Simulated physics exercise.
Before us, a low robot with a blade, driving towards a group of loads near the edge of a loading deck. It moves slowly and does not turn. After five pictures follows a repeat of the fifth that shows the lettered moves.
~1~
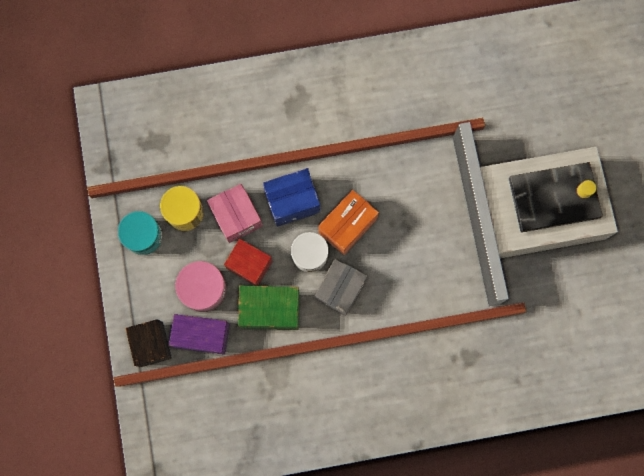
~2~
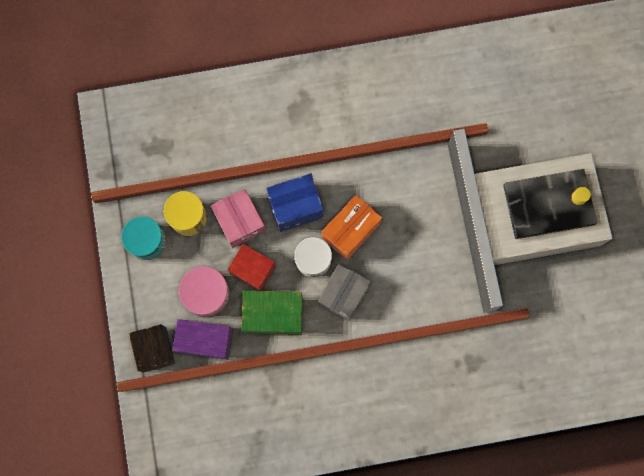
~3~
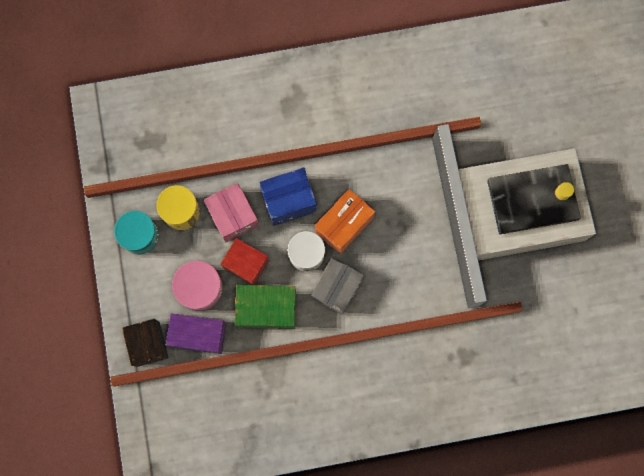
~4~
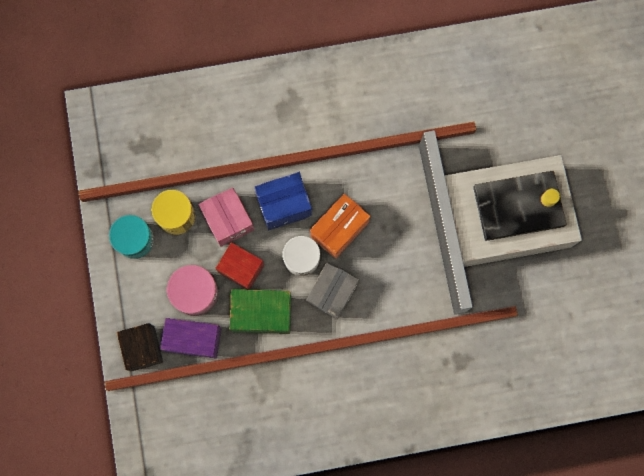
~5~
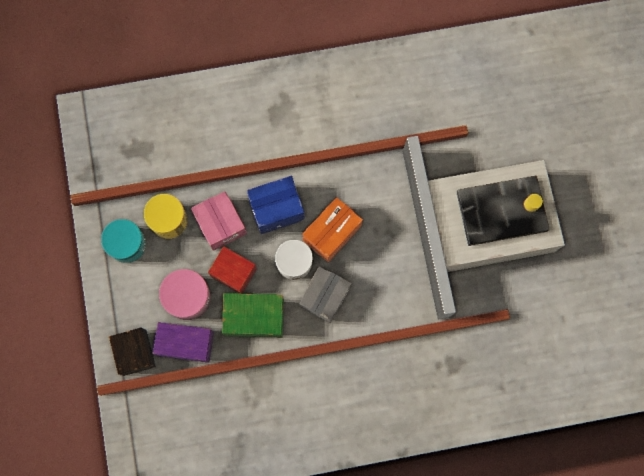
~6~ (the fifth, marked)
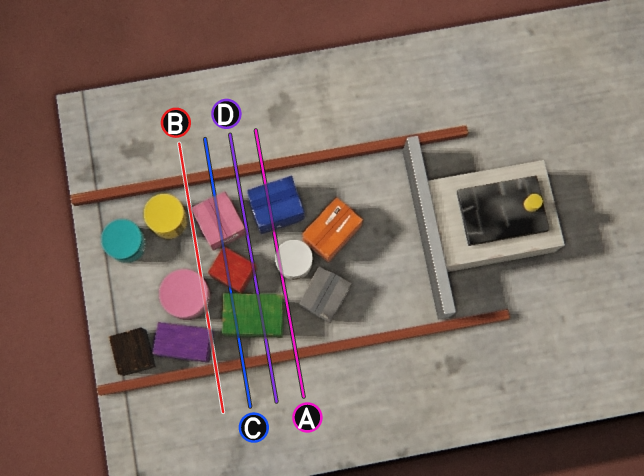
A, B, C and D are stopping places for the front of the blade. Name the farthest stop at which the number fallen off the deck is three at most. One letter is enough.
B is the last line within the limit.
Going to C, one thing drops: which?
The black crate goes over.
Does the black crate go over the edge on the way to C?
Yes.
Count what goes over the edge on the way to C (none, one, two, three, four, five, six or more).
One.
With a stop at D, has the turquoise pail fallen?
No.
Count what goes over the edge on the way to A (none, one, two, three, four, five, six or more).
The count is none.
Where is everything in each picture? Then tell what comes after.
Pink pail (202, 288); white pail (310, 253); green crate (269, 308), in the first picture.
Robot (544, 205); orange parcel (351, 228), in the second picture.
Robot (528, 200); grey box (338, 287), in the third picture.
Robot (513, 206); blue parcel (284, 201), in the fourth picture.
Robot (497, 211); purple crate (184, 343); black crate (132, 351); pink parcel (219, 221), in the fifth picture.
On the marked copy, A at (279, 260); B at (201, 274); C at (227, 269); D at (253, 265).
Following B. Soon after the start, robot (415, 226); orange parcel (308, 235); white pail (281, 269).
Later, robot (331, 241); black crate (106, 361); turquoise pail (116, 246).
In the end, robot (268, 253); black crate over the edge; purple crate over the edge; two fallen.
As for the rest, A is within the limit but short; C is within the limit but short; D is within the limit but short.
